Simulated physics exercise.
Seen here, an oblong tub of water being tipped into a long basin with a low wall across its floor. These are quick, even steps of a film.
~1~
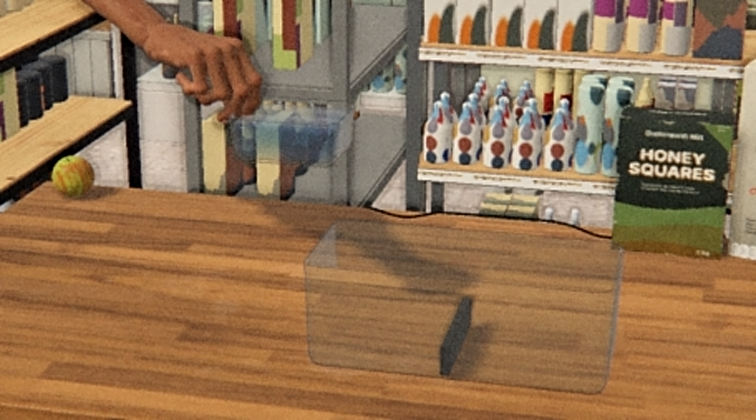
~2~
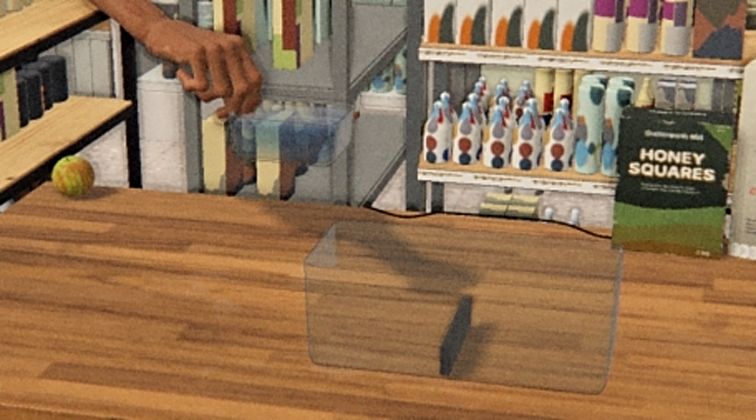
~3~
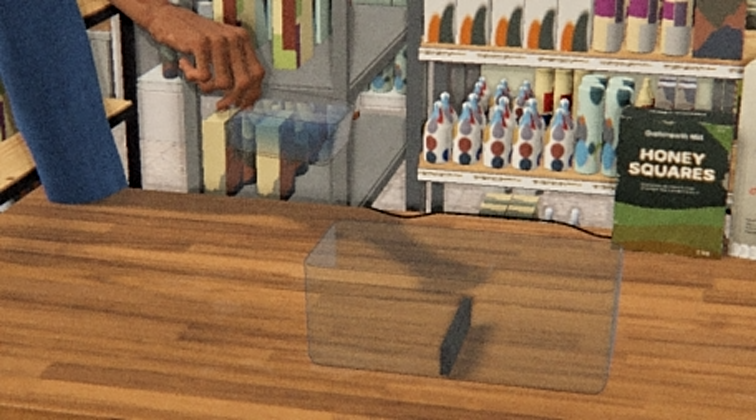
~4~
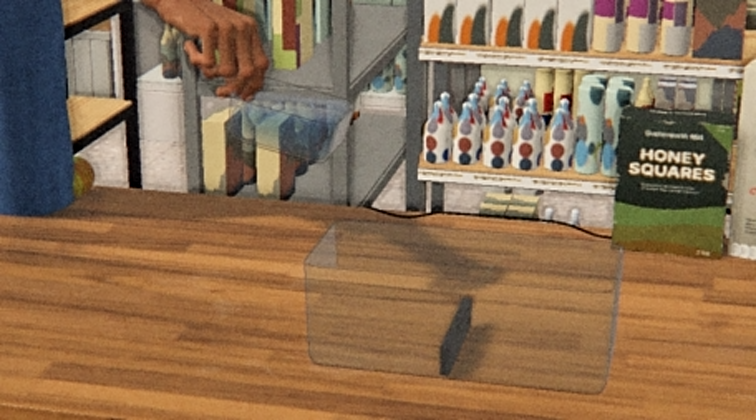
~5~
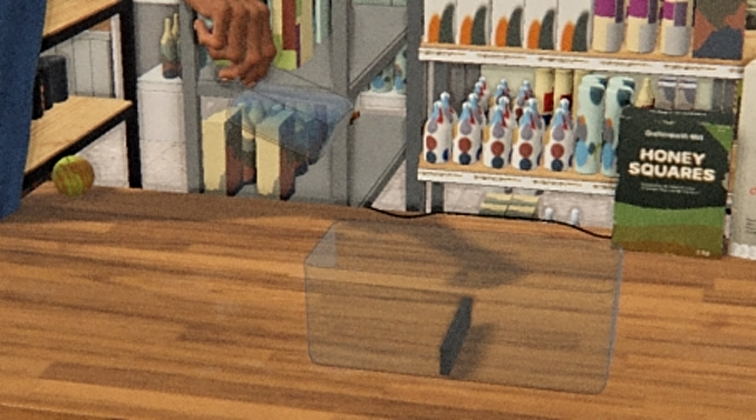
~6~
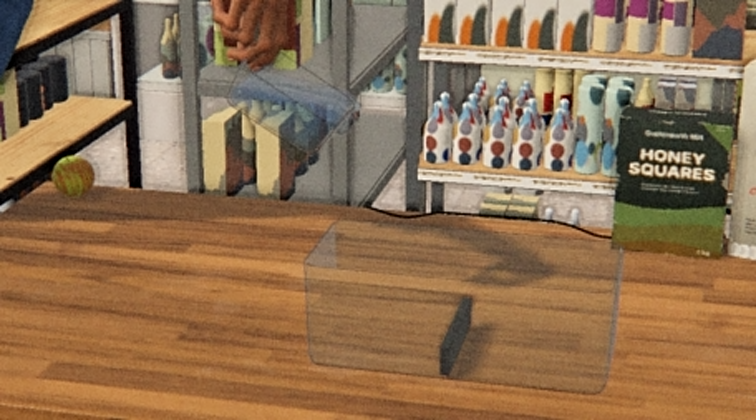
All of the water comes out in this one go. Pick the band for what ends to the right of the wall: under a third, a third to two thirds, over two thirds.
It comes to between a third and two thirds.
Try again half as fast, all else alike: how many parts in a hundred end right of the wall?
Roughly 10 in a hundred.
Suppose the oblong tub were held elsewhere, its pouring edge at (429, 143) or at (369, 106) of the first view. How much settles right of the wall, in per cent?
Near 85 % and 70 %.
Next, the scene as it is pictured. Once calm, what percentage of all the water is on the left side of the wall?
Roughly 45 in a hundred.
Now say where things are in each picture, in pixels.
The first picture shows tilt 0°; pouring edge (347, 116); surface from (244, 113) to (346, 120); the long basin's rim runs from (320, 243) to (619, 269); the wall's top is at (457, 323).
The second picture shows tilt 1°; pouring edge (347, 116); surface from (244, 112) to (346, 119).
The third picture shows tilt 6°; pouring edge (347, 116); surface from (244, 108) to (346, 116).
The fourth picture shows tilt 12°; pouring edge (346, 116); surface from (243, 101) to (347, 111).
The fifth picture shows tilt 21°; pouring edge (346, 116); surface from (243, 91) to (345, 109); 3 per cent is over the edge.
The sixth picture shows tilt 31°; pouring edge (345, 116); surface from (242, 78) to (339, 102); 8 per cent is over the edge.
A moment on, the oblong tub is tipped on its side and 15 per cent is still to pour, 18 is left of the wall and 0 right of it.
Next, the oblong tub is tipped right over and 1 per cent is still to pour, 39 is left of the wall and 53 right of it.
Then the oblong tub is tipped right over and 0 per cent is still to pour, 46 is left of the wall and 51 right of it.
Later the oblong tub is tipped right over and 0 per cent is still to pour, 46 is left of the wall and 51 right of it.
Finally, 46 per cent lies left of the wall, 51 right of it and 2 outside.
